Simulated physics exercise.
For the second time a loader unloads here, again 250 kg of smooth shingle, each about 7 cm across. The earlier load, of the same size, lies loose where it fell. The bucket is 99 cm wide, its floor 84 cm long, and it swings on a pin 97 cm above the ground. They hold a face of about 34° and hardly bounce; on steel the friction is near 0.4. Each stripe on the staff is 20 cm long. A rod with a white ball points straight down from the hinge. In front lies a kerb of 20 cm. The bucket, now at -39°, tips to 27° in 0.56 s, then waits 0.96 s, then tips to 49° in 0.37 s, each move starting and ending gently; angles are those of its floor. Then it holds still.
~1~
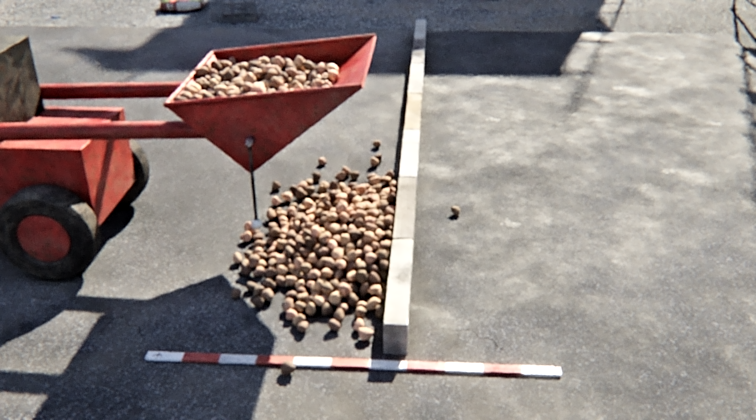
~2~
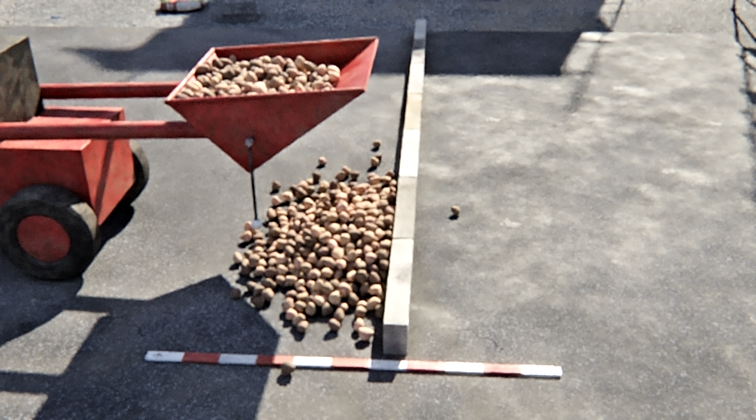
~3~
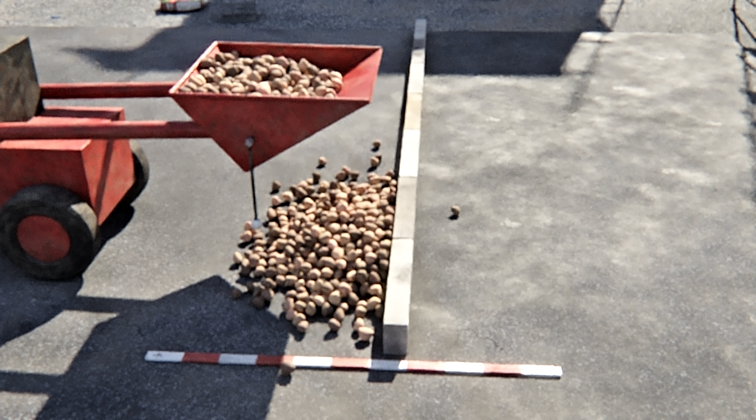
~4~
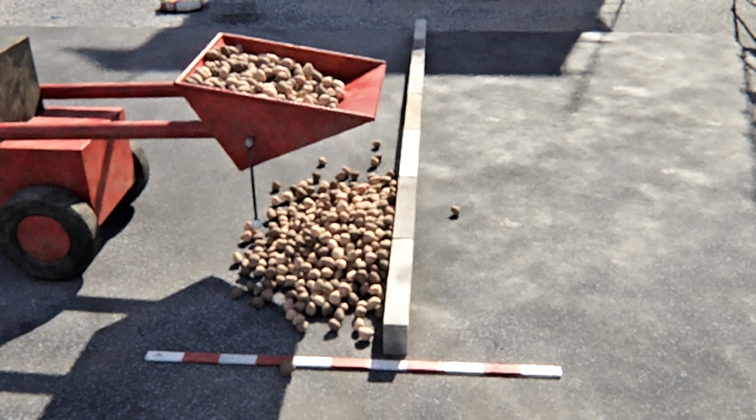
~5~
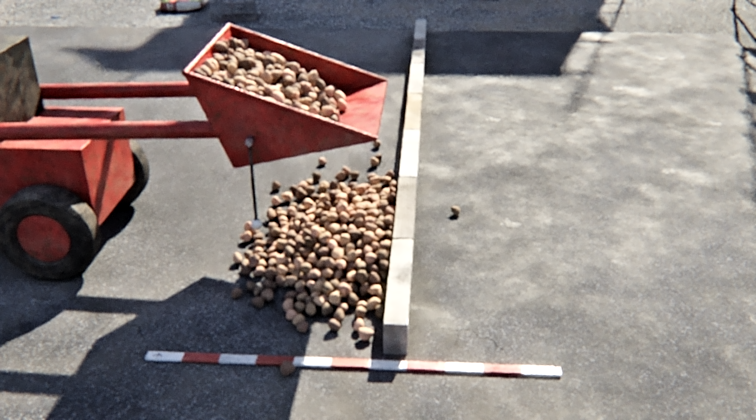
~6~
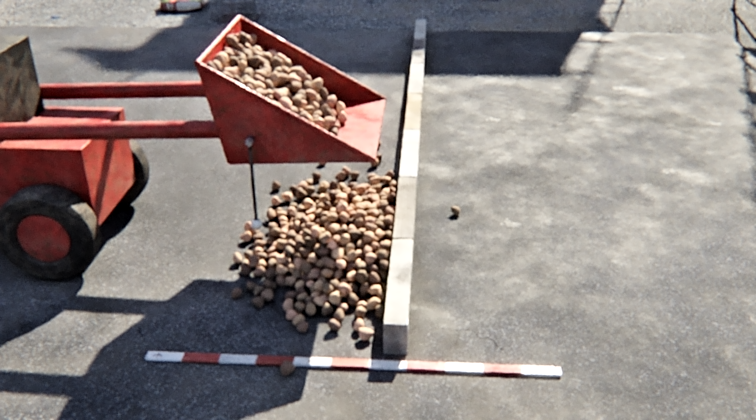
At first, a red loader on the left holds its bucket of brownish stones tilted back above a loose heap lying against a pale kerb. Then the bucket swings forward, slowly at first, its back rising and its front lip lowering, while the stones stay inside and the heap stays still.
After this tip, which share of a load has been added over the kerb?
Close to 66 parts in a hundred.
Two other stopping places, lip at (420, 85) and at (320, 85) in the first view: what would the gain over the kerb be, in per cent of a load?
First some 100, then 25 per cent.
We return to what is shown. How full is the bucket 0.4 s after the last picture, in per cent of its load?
Roughly 100 per cent is still inside.
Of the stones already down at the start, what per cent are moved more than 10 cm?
About 0 per cent.
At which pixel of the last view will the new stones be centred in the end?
Near (443, 239).
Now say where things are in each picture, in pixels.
In the first frame, lip at (362, 86), floor tilted -39°, highest stones at (278, 66). The earlier load is highest near (356, 219), 21 cm above ground level, 100 % on this side of the kerb.
In the second frame, the bucket is at -37°, its lip at (364, 90); the top of the load is at (267, 67).
In the third frame, lip at (369, 102), floor tilted -31°, highest stones at (236, 65).
In the fourth frame, lip at (374, 119), floor tilted -23°, highest stones at (224, 58).
In the fifth frame, lip at (377, 139), floor tilted -13°, highest stones at (229, 51).
In the sixth frame, the bucket is at -2°, its lip at (375, 161); the top of the load is at (238, 44).
Then, 0.1 s after the last picture the floor is at 17°; in per cent of one load, 100 in the bucket, 100 on this side of the kerb; the foremost stones are at (397, 240).
Then, 0.4 s after the last picture the floor is at 27°; in per cent of one load, 99 in the bucket, 101 on this side of the kerb; the foremost stones are at (397, 240).
Then, 2.0 s after the last picture the floor is at 49°; in per cent of one load, 0 in the bucket, 135 on this side of the kerb, 65 over the kerb; the foremost stones are at (648, 238).
Then, 4.5 s after the last picture the floor is at 49°; in per cent of one load, 0 in the bucket, 134 on this side of the kerb, 66 over the kerb; the foremost stones are at (648, 238). Net gain over the kerb, 66.
